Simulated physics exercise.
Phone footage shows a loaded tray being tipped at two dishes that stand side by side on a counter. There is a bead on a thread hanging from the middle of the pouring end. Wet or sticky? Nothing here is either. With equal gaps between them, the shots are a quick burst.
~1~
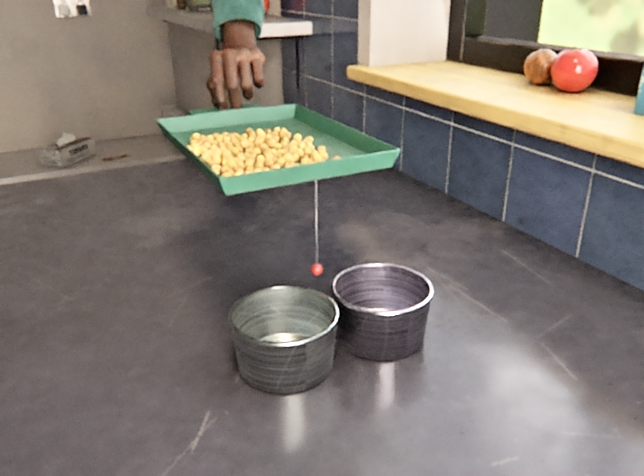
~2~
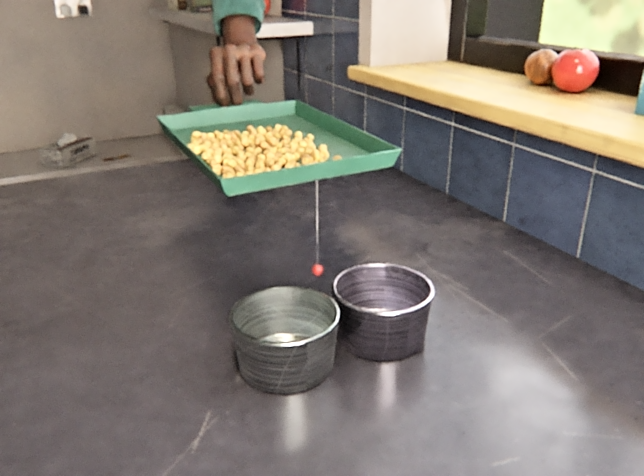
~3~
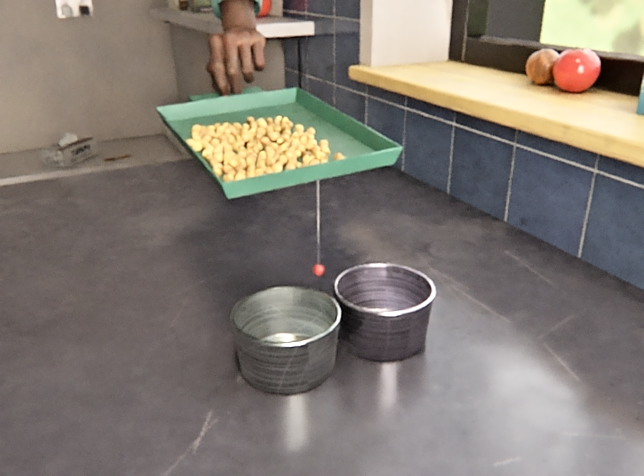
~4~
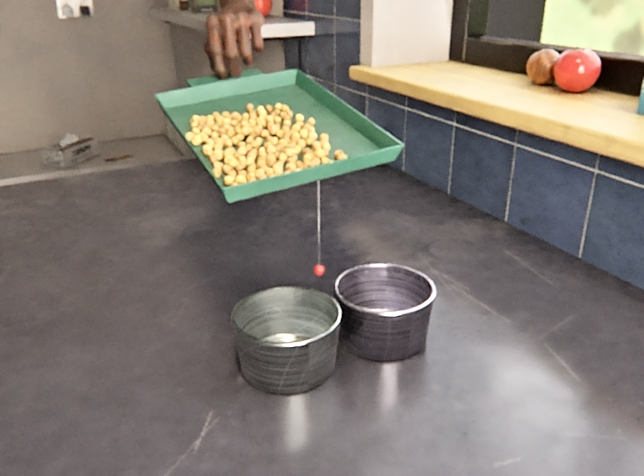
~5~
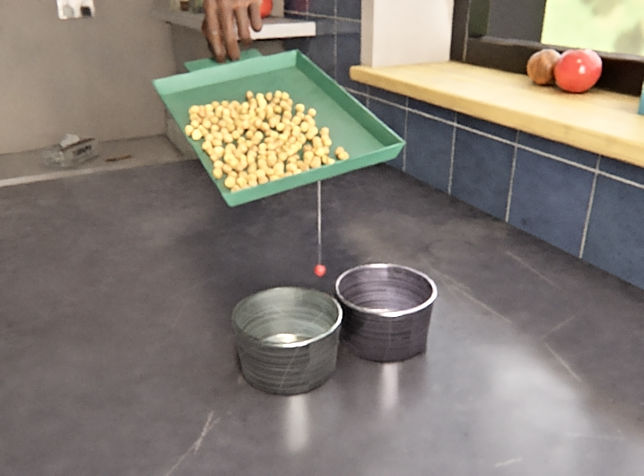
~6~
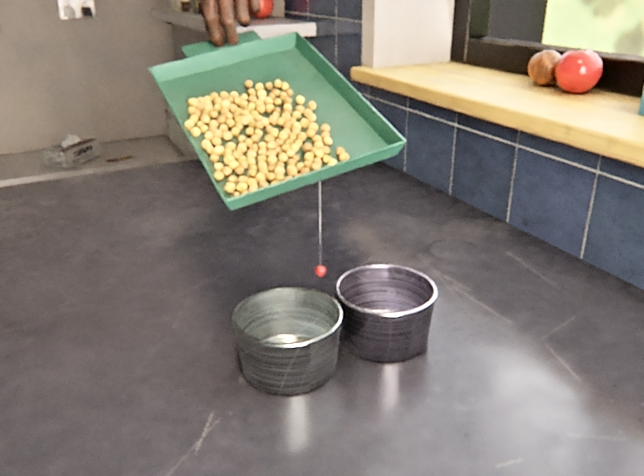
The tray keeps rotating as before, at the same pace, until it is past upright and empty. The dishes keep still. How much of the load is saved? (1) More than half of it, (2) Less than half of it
1, more than half of it.
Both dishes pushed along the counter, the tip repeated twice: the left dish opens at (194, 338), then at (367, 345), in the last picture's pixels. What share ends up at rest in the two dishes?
First position: Some 70 %; second position: Some 0 %.
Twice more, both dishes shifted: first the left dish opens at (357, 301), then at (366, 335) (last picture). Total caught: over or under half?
In the first position shy of half, in the second shy of half.
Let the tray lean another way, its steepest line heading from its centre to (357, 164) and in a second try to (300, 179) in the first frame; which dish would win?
For the first slope the righthand dish, for the second the lefthand dish.
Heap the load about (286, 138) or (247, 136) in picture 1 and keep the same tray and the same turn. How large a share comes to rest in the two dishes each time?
It would be roughly 60 per cent for the first and roughly 60 per cent for the second.
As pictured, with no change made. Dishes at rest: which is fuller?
It turns out to be the left-positioned one.
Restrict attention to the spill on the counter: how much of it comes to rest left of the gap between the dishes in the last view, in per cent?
My estimate is some 100 per cent.
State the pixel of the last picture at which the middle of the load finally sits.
About (268, 363).
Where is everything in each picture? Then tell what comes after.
The first frame shows corners of the pouring end at (224, 175) and (392, 149), level; middle of the load at (257, 153), dried chickpeas; left dish at (307, 361); right dish at (408, 330); bead on its thread at (317, 270).
The second frame shows corners of the pouring end at (225, 176) and (393, 148), level; middle of the load at (258, 152).
The third frame shows corners of the pouring end at (227, 180) and (395, 146), tipped barely, lowest at the left corner; middle of the load at (258, 148).
The fourth frame shows corners of the pouring end at (227, 185) and (396, 144), tipped a little, lowest at the left corner; middle of the load at (258, 142).
The fifth frame shows corners of the pouring end at (228, 190) and (397, 141), tipped clearly, lowest at the left corner; middle of the load at (258, 136).
The sixth frame shows corners of the pouring end at (229, 195) and (398, 140), tipped clearly, lowest at the left corner; middle of the load at (258, 133), a stray few on the move; left dish at (311, 362); right dish at (412, 331).
Soon after the last picture, tray tipped steeply; nearly all on the tray; a stray few outside both.
A little later, tray tipped past a quarter turn; about a quarter on the tray; about a quarter in the left dish; a small part outside both; about a third in the air.
Later still, tray tipped past a quarter turn; about two thirds in the left dish; about a third outside both.
At rest, tray tipped past a quarter turn; about two thirds in the left dish; none in the right dish; about a third outside both.
